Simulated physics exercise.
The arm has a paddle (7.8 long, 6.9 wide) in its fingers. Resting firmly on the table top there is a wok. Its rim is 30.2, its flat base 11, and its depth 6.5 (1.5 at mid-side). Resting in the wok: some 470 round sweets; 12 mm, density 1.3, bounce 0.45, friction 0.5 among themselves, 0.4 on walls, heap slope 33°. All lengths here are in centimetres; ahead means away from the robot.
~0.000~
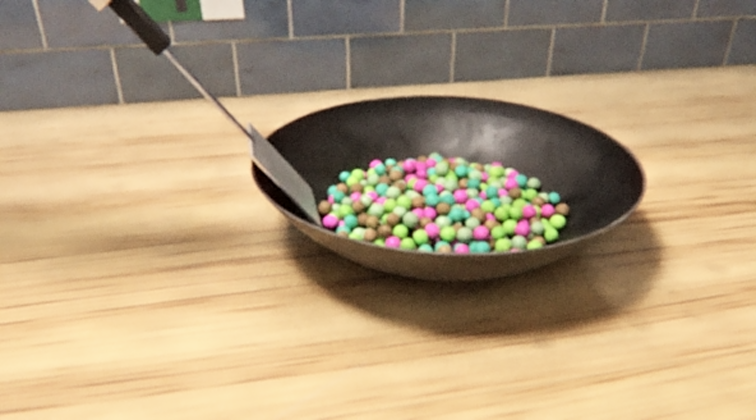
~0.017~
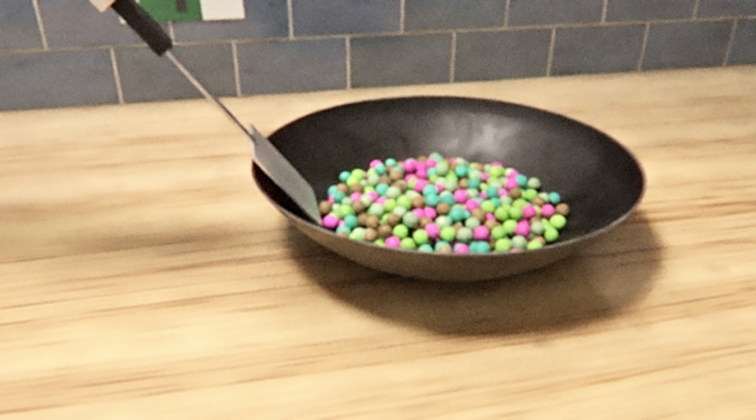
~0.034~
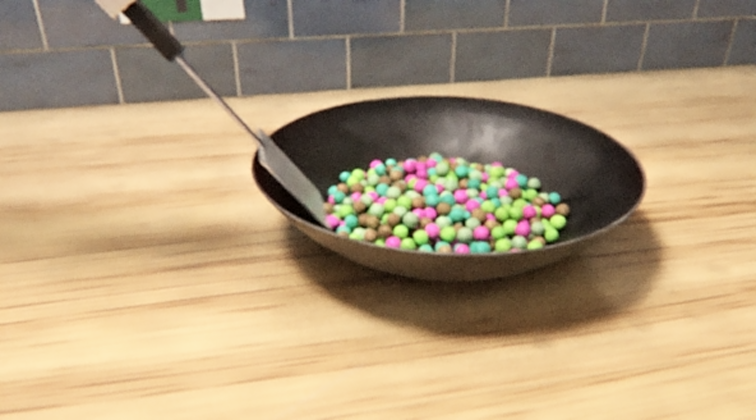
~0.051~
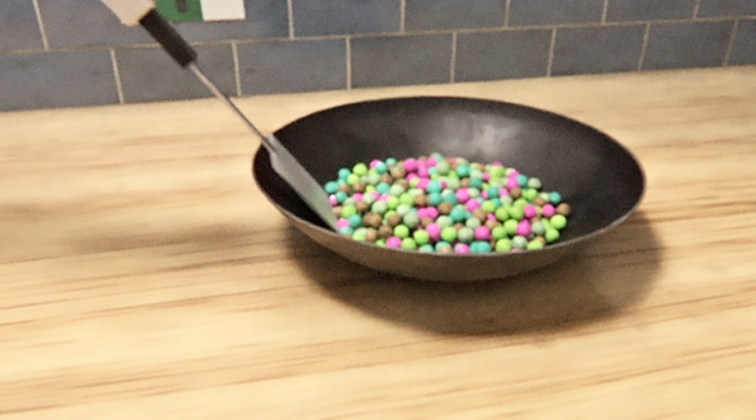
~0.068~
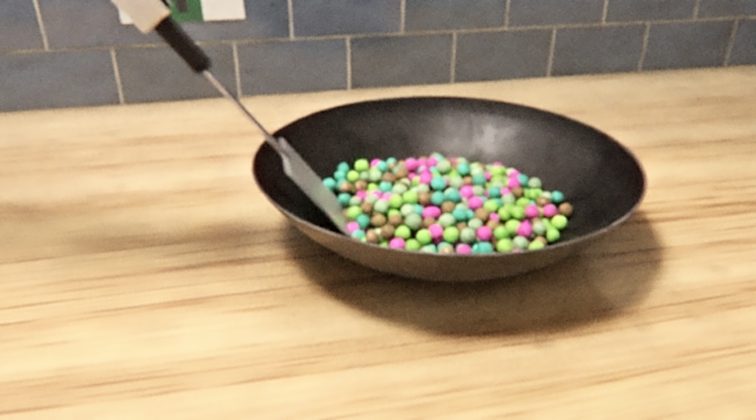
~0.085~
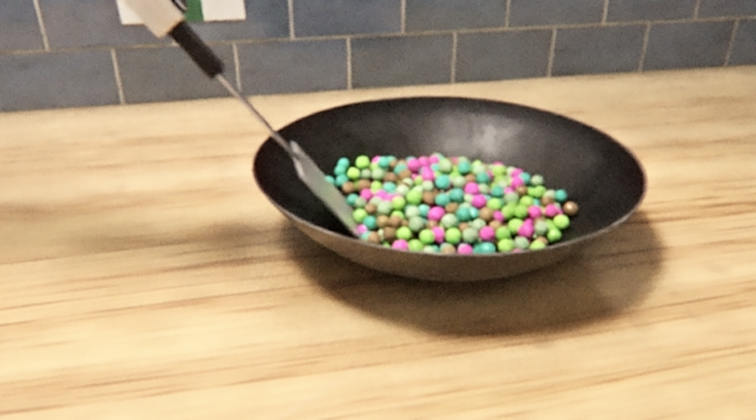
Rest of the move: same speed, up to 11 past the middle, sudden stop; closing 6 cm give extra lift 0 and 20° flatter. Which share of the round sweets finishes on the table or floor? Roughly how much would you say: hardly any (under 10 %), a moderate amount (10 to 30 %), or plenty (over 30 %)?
I'd say hardly any.
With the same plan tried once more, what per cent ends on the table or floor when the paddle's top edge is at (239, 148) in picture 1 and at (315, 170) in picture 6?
I'd put it at roughly 10 per cent.
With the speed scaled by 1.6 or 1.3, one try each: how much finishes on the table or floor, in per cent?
Near 10 and near 10 percent respectively.
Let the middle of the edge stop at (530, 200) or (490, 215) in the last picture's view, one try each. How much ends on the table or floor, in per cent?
0 % and 0 %.
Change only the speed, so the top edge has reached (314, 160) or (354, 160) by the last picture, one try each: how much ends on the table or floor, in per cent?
Respectively, around 10 and 25 per cent.
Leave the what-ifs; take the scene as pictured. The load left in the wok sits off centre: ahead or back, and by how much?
Roughly 4.5 cm ahead.
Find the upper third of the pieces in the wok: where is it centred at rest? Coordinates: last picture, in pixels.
Pixel position: Approx. (563, 164).
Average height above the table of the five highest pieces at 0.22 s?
4 cm or so.
After 0.22 s, sloping 54°, highest piece 4 above the table; 471 in the wok.
After 0.36 s, sloping 49°, highest piece 6 above the table; 471 in the wok.
After 0.63 s, sloping 34°, highest piece 8 above the table; 454 in the wok, 13 on the table or floor, 4 on the blade or in flight.
After 1.68 s, sloping 34°, highest piece 8 above the table; 454 in the wok, 17 on the table or floor.
In the end, 454 in the wok, 17 on the table or floor. That is 4 % on the table or floor.
